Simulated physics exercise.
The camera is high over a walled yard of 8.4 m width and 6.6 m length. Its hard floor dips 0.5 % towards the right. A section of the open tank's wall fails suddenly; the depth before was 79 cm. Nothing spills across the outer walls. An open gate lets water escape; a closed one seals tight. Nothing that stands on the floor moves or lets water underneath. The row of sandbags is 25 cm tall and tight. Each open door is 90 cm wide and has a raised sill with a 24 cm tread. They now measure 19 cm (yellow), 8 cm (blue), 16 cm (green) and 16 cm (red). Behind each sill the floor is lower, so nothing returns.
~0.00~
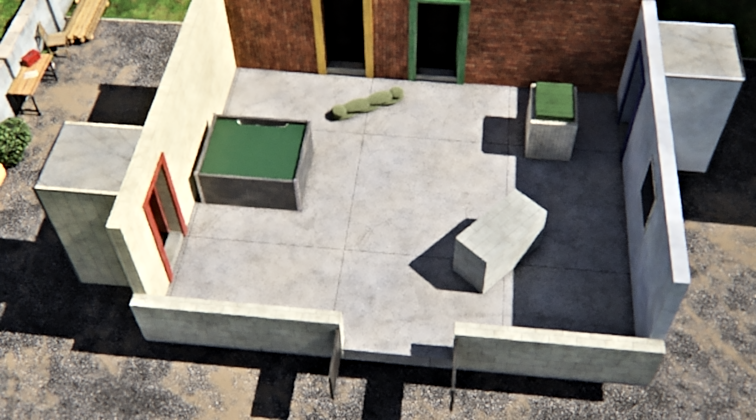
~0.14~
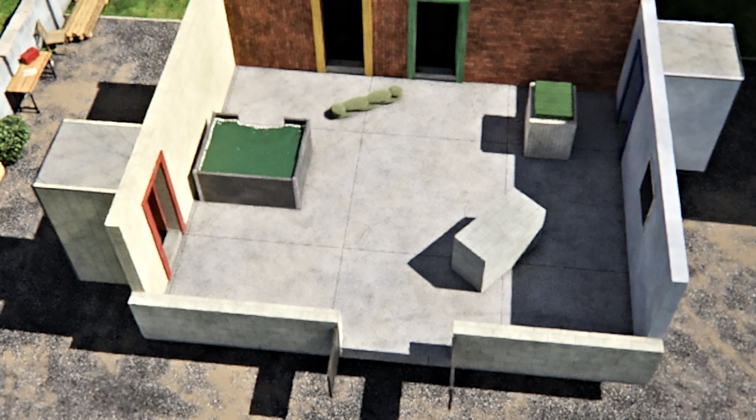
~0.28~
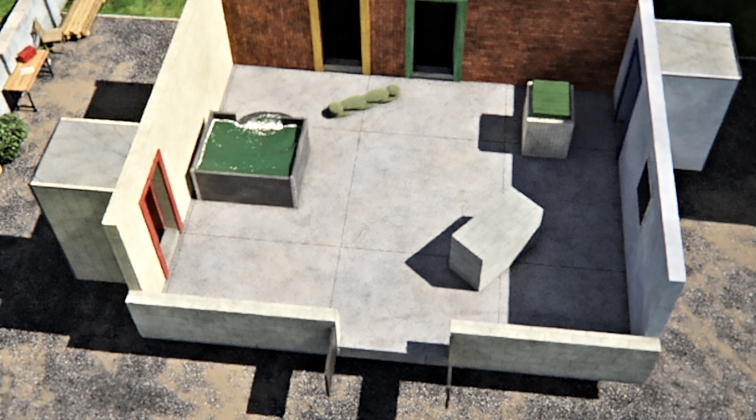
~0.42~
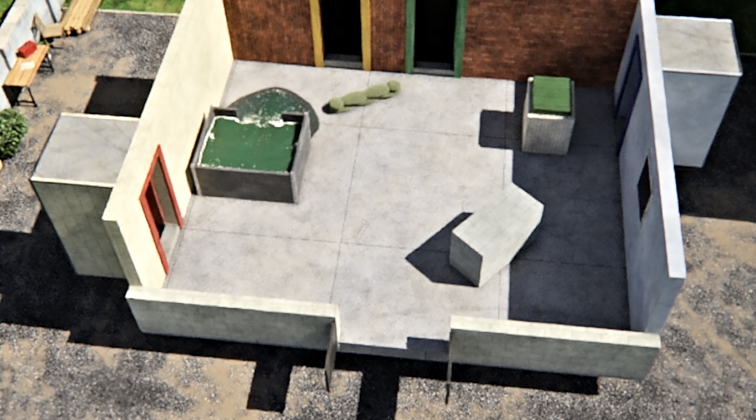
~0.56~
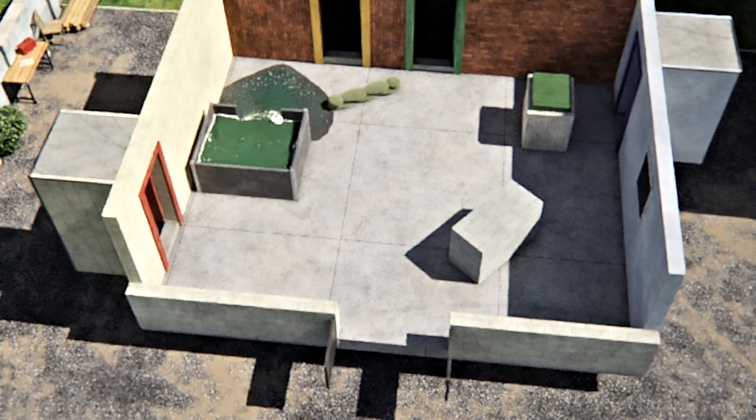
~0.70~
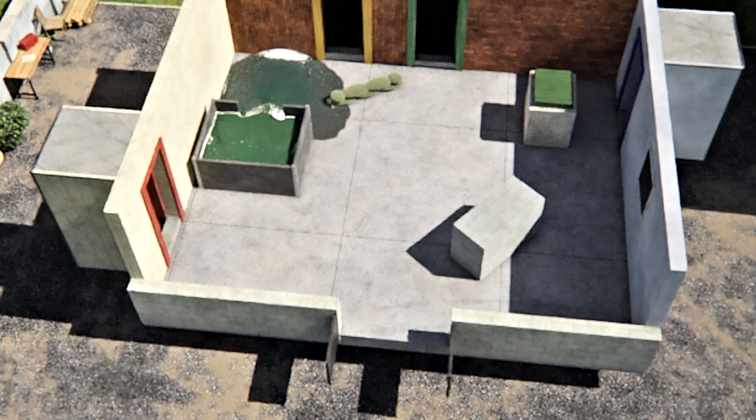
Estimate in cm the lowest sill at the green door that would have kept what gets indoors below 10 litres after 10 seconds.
Some 9.5 cm above the ground.
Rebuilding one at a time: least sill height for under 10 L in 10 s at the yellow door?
About 25 cm at yellow.
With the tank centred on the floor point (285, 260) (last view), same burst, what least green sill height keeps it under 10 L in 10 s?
About 9.5 cm.
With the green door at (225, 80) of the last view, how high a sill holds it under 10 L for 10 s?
Roughly 26 cm.
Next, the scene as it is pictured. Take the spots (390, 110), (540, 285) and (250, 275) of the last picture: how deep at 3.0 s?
Roughly 1, 0 and 0 cm, in turn.
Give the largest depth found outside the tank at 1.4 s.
About 51 cm.
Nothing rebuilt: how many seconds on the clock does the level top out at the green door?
Near 2.4 s.
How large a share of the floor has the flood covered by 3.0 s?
About 20 per cent.
After 1.4 s water covers 15 % of the floor, deepest (51 cm) near (234, 56); it has not reached the green door.
After 3.0 s water covers 20 % of the floor, deepest (36 cm) near (387, 67); 12 cm at the green door, 0 litres in over its 16 cm sill.
After 10.0 s water covers 80 % of the floor, deepest (12 cm) near (330, 104); 4 cm at the green door, 1 litre in over its 16 cm sill.
At the green door as built, the water arrived by 1.6 s and peaked near 13 cm at 2.4 s.
With a sill of 8.5 cm, 15 litres would have come in within the 10 s; with 11.5 cm, 5 litres. So under 10 litres takes about 9.5 cm.
